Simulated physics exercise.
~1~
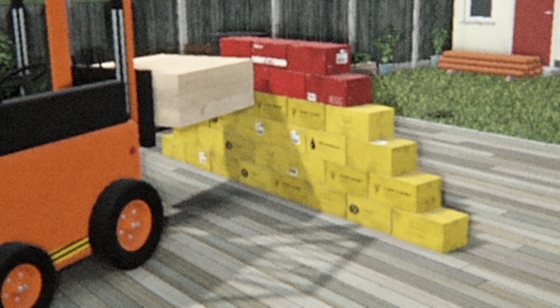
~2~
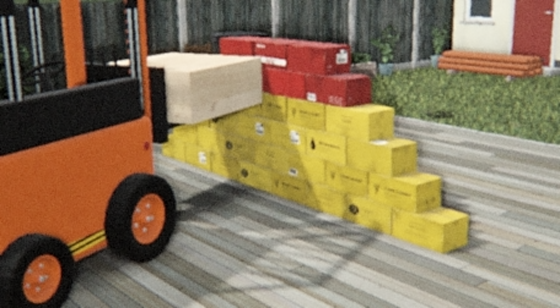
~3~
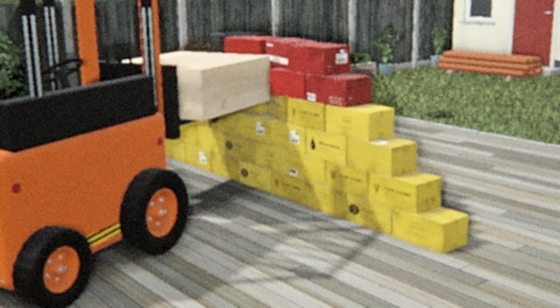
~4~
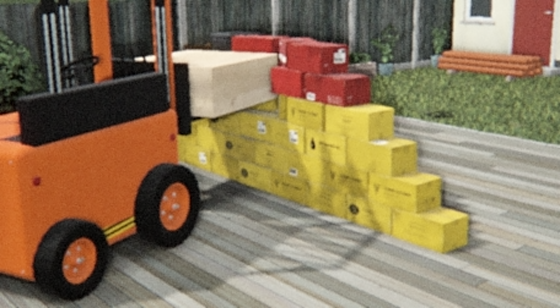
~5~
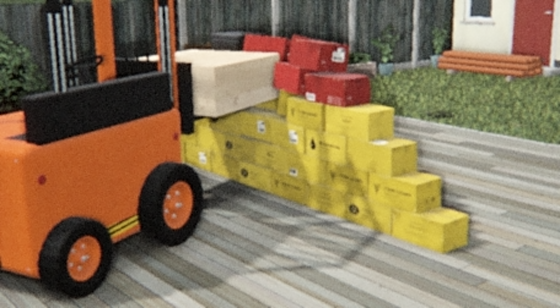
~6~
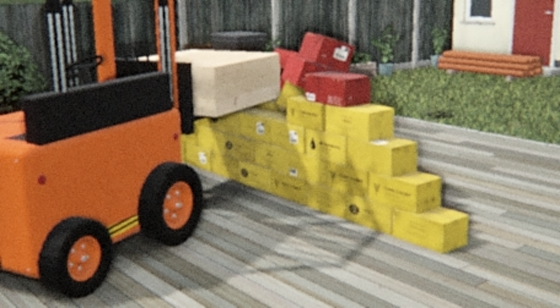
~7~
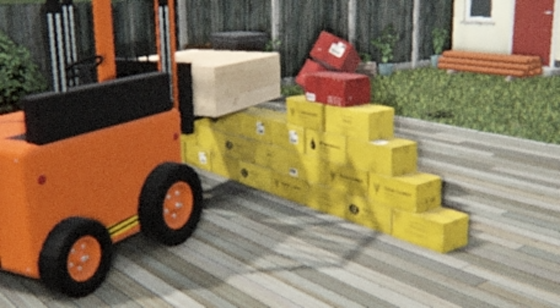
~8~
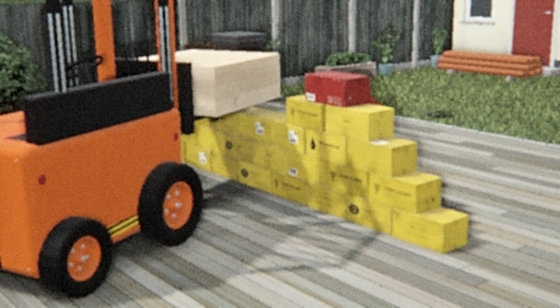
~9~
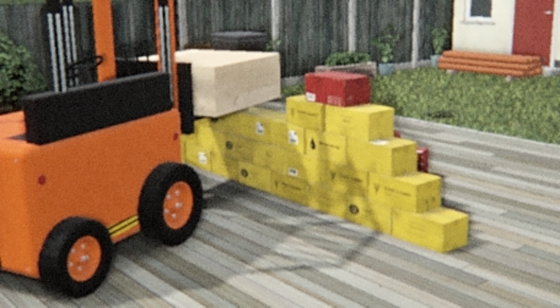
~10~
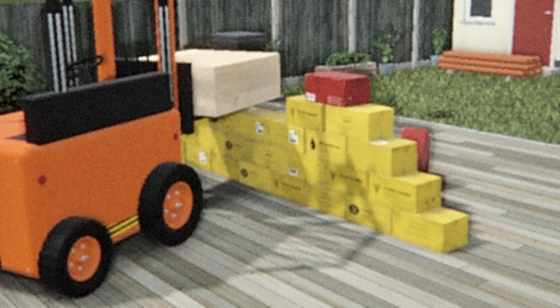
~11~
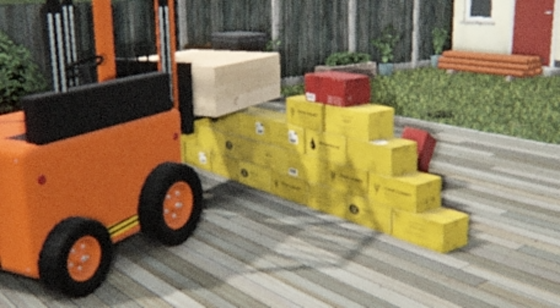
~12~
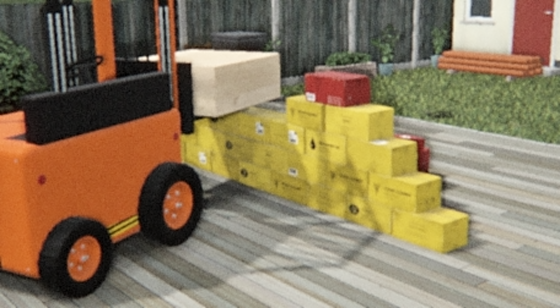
An orange forklift carrying a pale wooden block rolled right into the red boxes atop a yellow stack and stopped, while the reds slid, tipped and tumbled off behind, leaving one on top and the stepped yellow boxes at the front still standing.
